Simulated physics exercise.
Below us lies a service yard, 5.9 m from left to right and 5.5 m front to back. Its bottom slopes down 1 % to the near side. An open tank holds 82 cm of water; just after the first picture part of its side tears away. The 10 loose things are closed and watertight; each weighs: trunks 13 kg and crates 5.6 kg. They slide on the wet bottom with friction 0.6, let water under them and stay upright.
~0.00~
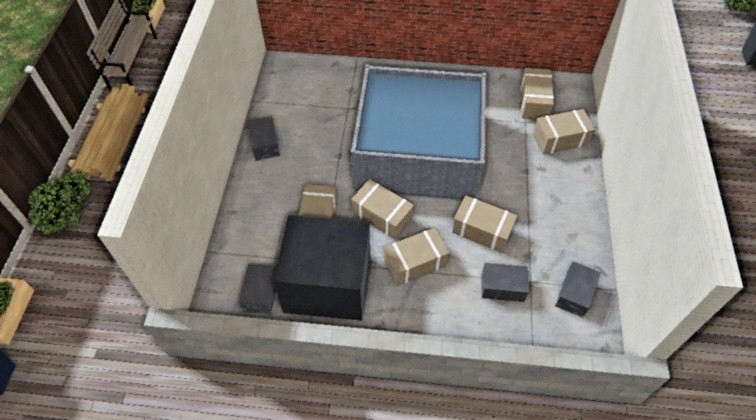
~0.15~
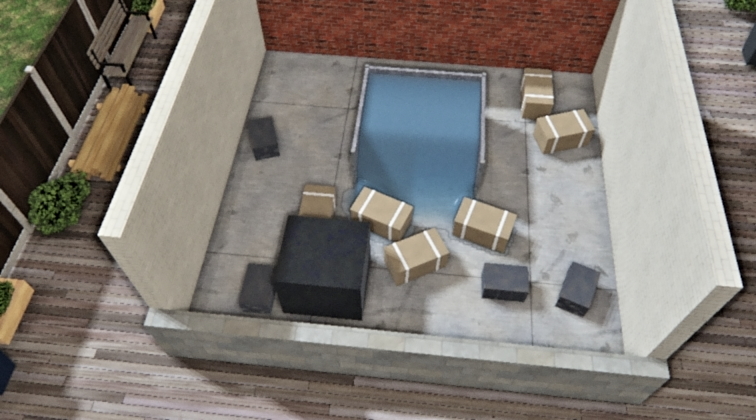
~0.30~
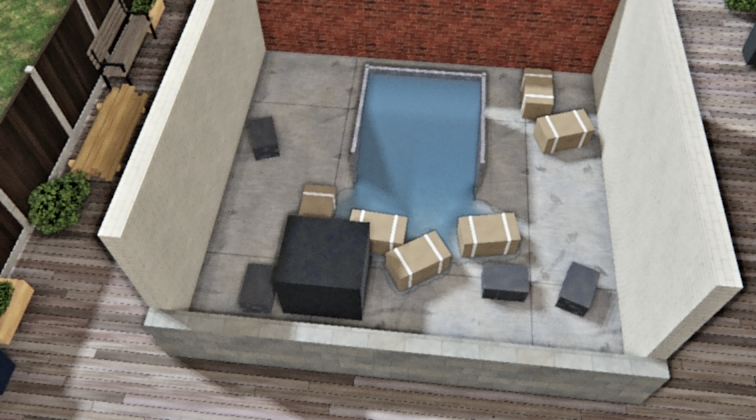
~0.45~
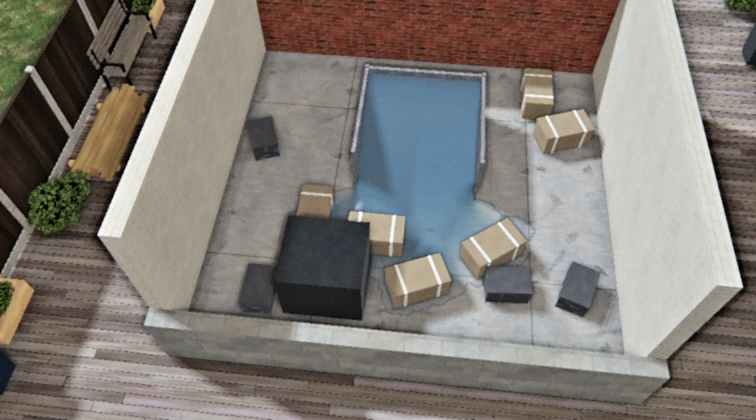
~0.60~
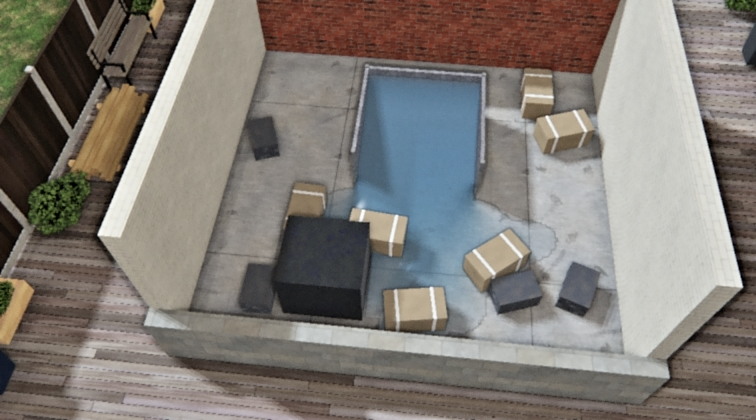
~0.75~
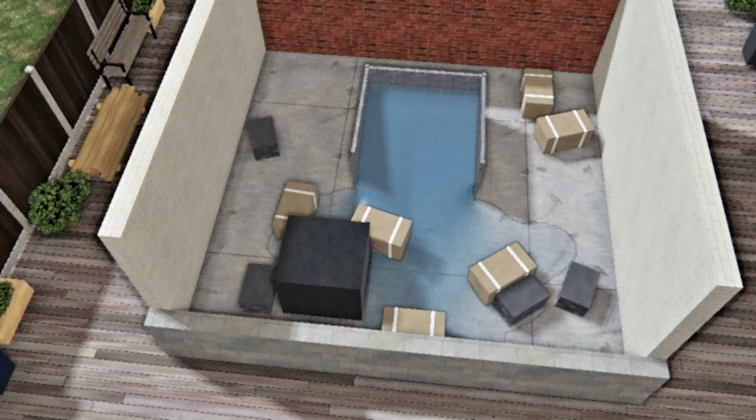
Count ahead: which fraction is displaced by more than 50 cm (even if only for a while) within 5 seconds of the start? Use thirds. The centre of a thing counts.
Share: Two thirds or above.
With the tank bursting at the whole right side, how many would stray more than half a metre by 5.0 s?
In that case 5 of them.
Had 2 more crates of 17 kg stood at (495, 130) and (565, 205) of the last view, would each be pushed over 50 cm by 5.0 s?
In that order: Short of it, over.
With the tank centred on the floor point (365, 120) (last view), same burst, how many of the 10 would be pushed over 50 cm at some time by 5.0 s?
Then 9.
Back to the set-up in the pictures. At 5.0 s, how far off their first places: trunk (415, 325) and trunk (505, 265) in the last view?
In turn: 120 cm, 200 cm.
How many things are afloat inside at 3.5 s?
I count 4.
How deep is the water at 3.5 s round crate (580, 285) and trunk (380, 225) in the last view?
About 3 and 13 cm.
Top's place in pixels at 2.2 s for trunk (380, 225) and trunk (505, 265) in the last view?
Near (433, 282) and (583, 298).
After 1.1 s 5 of 10 are over 50 cm from their spots; 3 afloat.
After 2.2 s 5 of 10 are over 50 cm from their spots; 4 afloat.
After 3.5 s 8 of 10 are over 50 cm from their spots; 4 afloat.
After 5.0 s 10 of 10 are over 50 cm from their spots, and 10 have been at some point; 10 afloat.
